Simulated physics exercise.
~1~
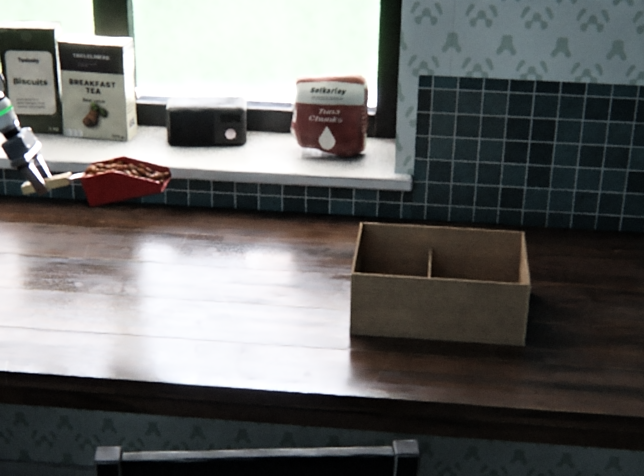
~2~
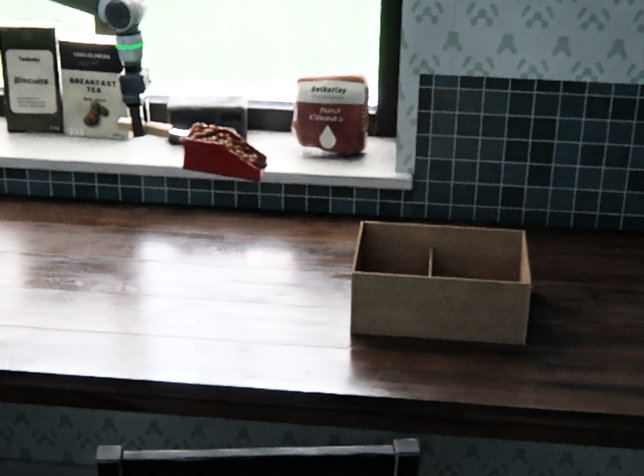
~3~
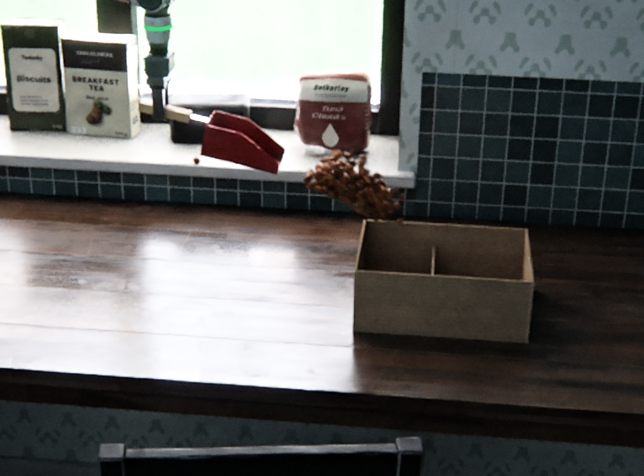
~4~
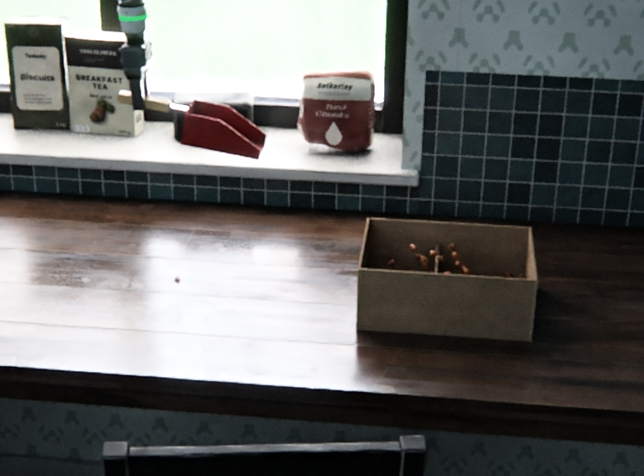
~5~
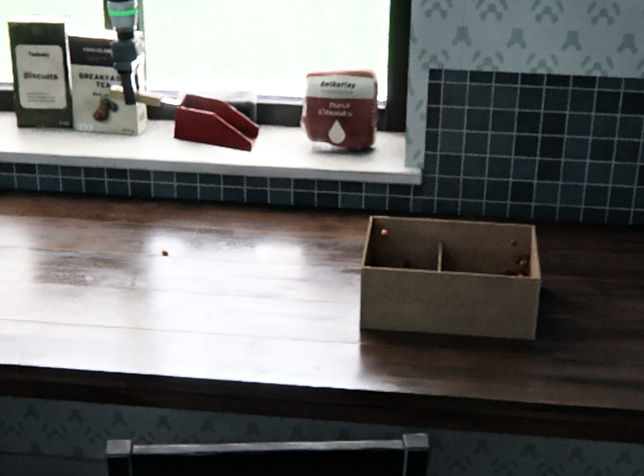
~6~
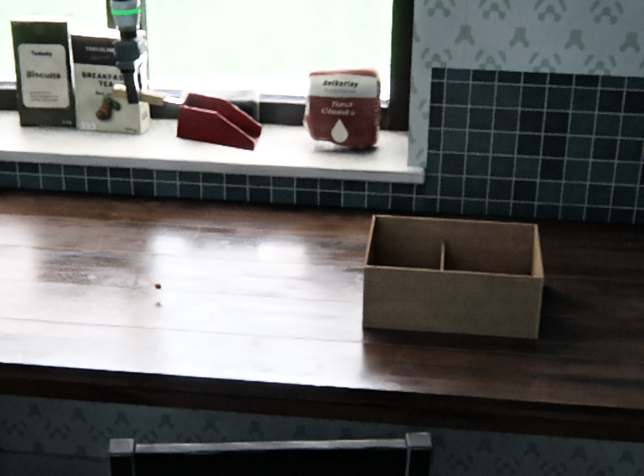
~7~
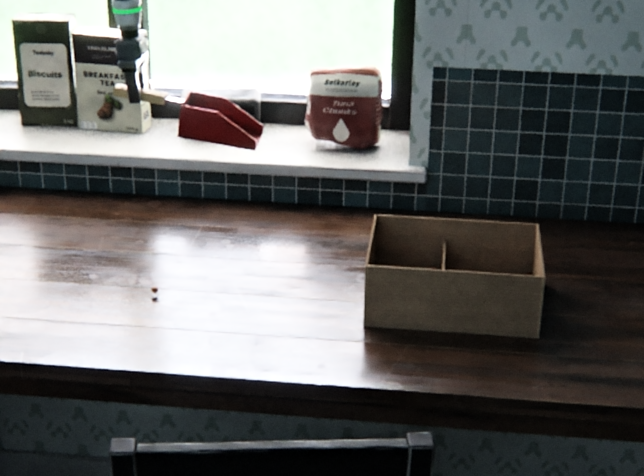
Robot arm swinging a red scoop right and flinging hazelnuts into a divided box, leaving a couple of stray bits on the table.
